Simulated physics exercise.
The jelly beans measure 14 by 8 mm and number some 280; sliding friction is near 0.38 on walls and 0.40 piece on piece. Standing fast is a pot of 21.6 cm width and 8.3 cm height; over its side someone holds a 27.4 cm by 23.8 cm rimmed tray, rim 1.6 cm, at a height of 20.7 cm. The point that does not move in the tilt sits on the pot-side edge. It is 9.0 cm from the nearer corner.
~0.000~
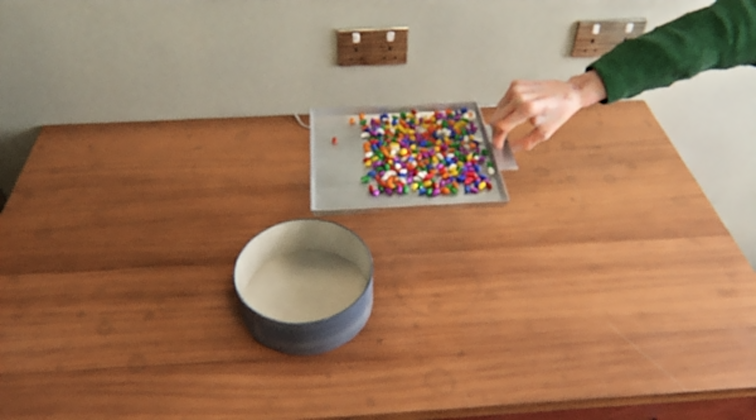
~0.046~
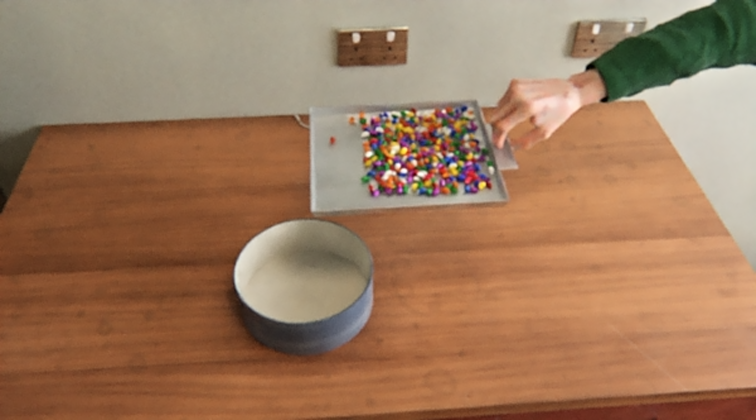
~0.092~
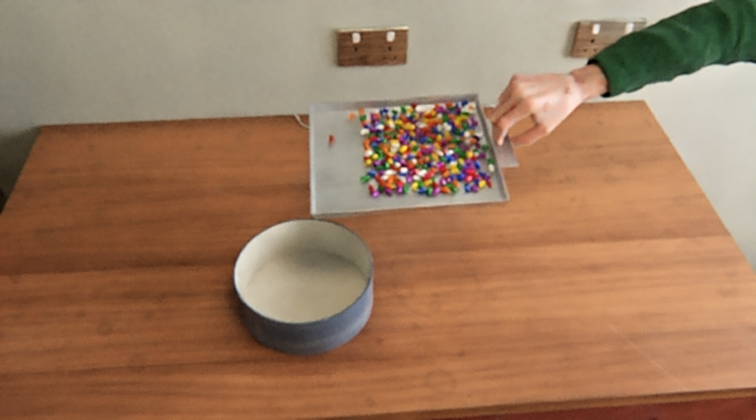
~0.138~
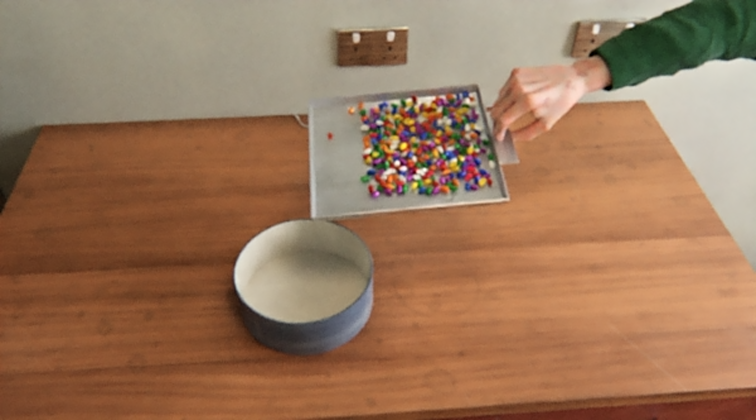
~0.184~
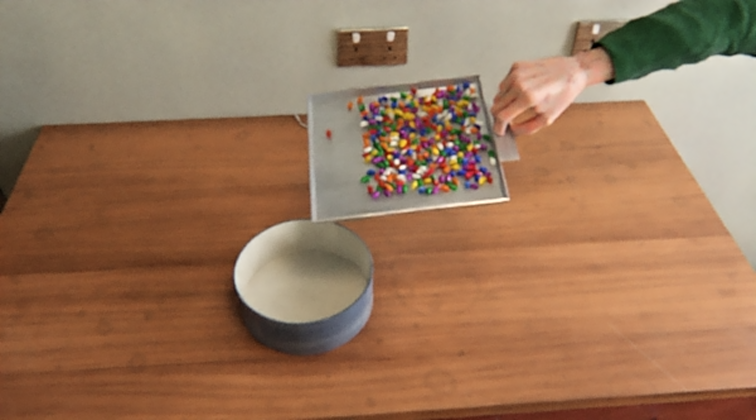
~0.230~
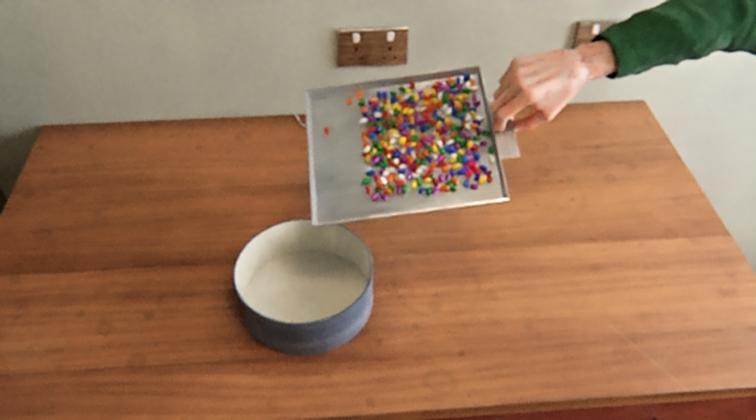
In this clip, a hand in a green sleeve grips the right side of a rimmed tray of colourful jelly beans behind a round pot on a wooden table, gradually tilting it with its back edge rising and left front corner lowest.
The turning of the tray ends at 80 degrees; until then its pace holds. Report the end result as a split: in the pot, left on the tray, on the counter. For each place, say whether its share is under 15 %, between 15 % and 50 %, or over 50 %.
One by one: Pot: Will likely be high; tray: Will likely be low; counter: Will likely be medium.
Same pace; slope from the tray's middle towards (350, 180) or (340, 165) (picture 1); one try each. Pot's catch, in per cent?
First try: Around 100 percent; second try: Around 35 percent.
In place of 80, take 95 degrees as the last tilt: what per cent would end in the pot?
I'd say close to 65 percent.
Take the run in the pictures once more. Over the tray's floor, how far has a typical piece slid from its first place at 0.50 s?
Displacement on the tray: Roughly 7 cm.
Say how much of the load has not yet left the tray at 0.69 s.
Roughly 65 percent of the load, I'd say.
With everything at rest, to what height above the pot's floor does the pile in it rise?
Some 1.5 cm above the floor.
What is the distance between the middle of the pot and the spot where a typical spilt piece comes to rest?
Some 18 cm, give or take.
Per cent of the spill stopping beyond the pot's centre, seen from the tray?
Roughly 0 per cent.
Then, at 0.50 s, tilt 49 degrees; the tray holds 100 %, the pot 0 %.
After 0.69 s, tilt 70 degrees; the tray holds 65 %, the pot 5 %.
After 0.99 s, tilt 80 degrees; the tray holds 5 %, the pot 60 %.
By 2.1 s all is still; pot 65 %, tray 0 %, counter 35 %.
